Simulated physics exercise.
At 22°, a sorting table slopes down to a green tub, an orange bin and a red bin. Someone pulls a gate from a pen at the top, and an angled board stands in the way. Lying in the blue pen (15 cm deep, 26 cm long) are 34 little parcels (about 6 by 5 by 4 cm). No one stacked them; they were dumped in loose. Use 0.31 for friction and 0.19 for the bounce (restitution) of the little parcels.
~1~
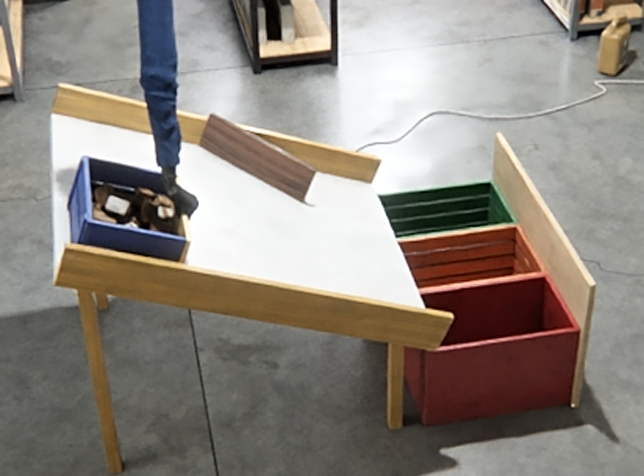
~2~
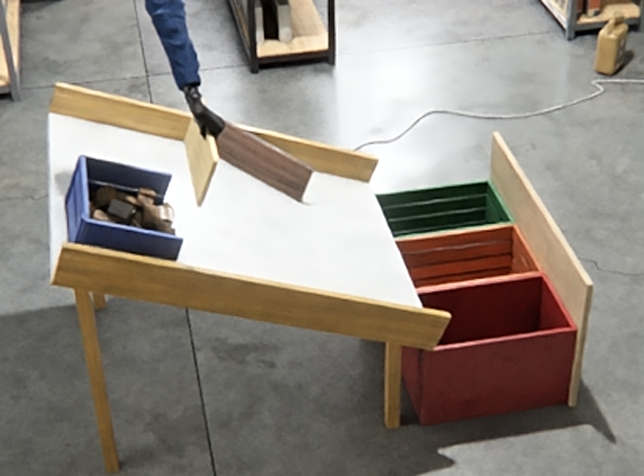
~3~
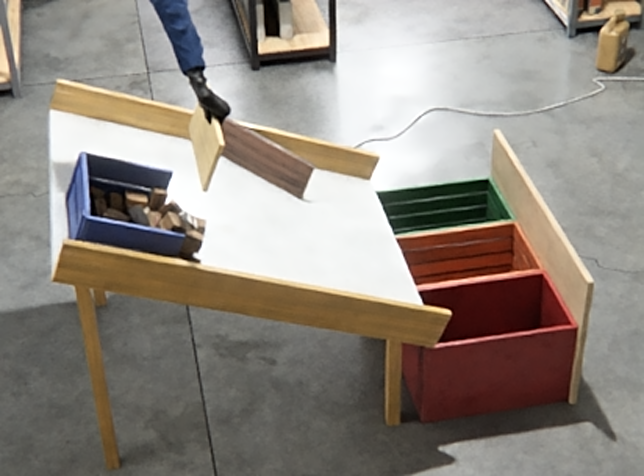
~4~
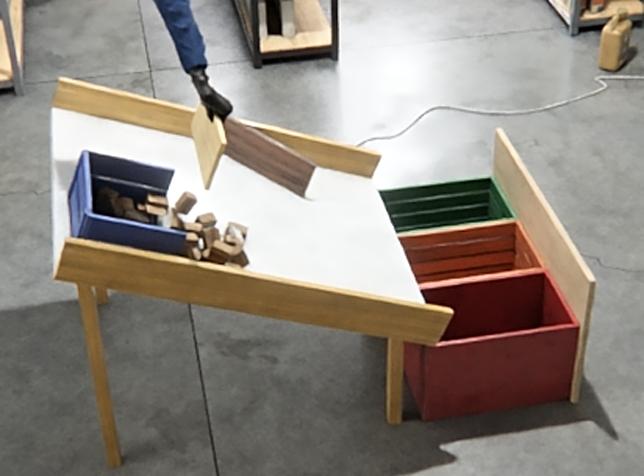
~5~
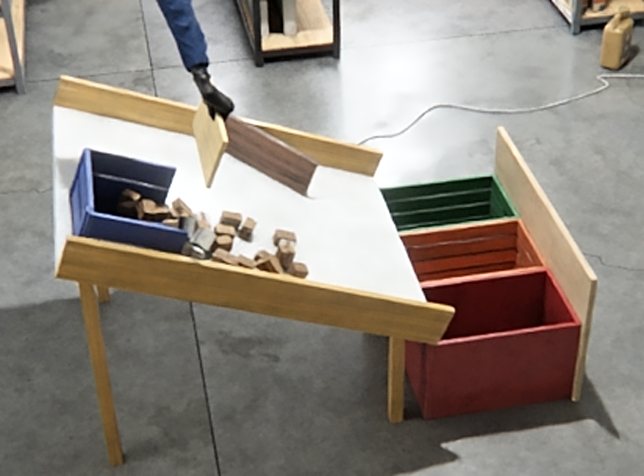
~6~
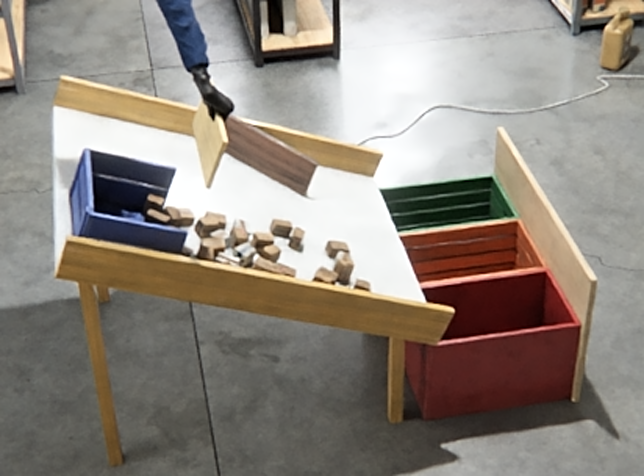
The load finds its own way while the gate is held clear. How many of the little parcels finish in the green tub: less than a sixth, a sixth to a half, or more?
Below a sixth, in the green tub.
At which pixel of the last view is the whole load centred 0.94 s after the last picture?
Somewhere around (510, 353) in pixels.
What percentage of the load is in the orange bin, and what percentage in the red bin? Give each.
25 and 75 %.
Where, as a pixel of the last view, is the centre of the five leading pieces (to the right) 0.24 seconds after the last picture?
I'd say near (438, 294).
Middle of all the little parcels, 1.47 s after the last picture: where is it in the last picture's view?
Estimated centre in the last picture: (518, 353).
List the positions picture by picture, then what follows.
In the first frame (we follow the rim corner now nearest the camera), blue pen at (93, 221); green tub at (386, 240); nothing out yet.
The second frame shows blue pen at (90, 220).
The third frame shows blue pen at (91, 217); 7 out, the lowest parcel at (195, 226).
The fourth frame shows blue pen at (93, 215); 17 out, the lowest parcel at (236, 232).
The fifth frame shows blue pen at (94, 213); 23 out, the lowest parcel at (285, 239).
The sixth frame shows blue pen at (94, 214); green tub at (387, 234); 30 out, the lowest parcel at (343, 262).
Then, 0.24 s after the last picture, 29 on the slope and 5 in the air.
Then, 0.53 s after the last picture, 3 in the orange bin, 9 in the red bin, 19 on the slope and 3 in the air.
Then, 0.94 s after the last picture, 6 in the orange bin, 21 in the red bin, 2 on the slope and 5 in the air.
When it is over (1.47 s after the last picture), 8 in the orange bin and 26 in the red bin. Asked share, 0 of 34, 0 per cent.
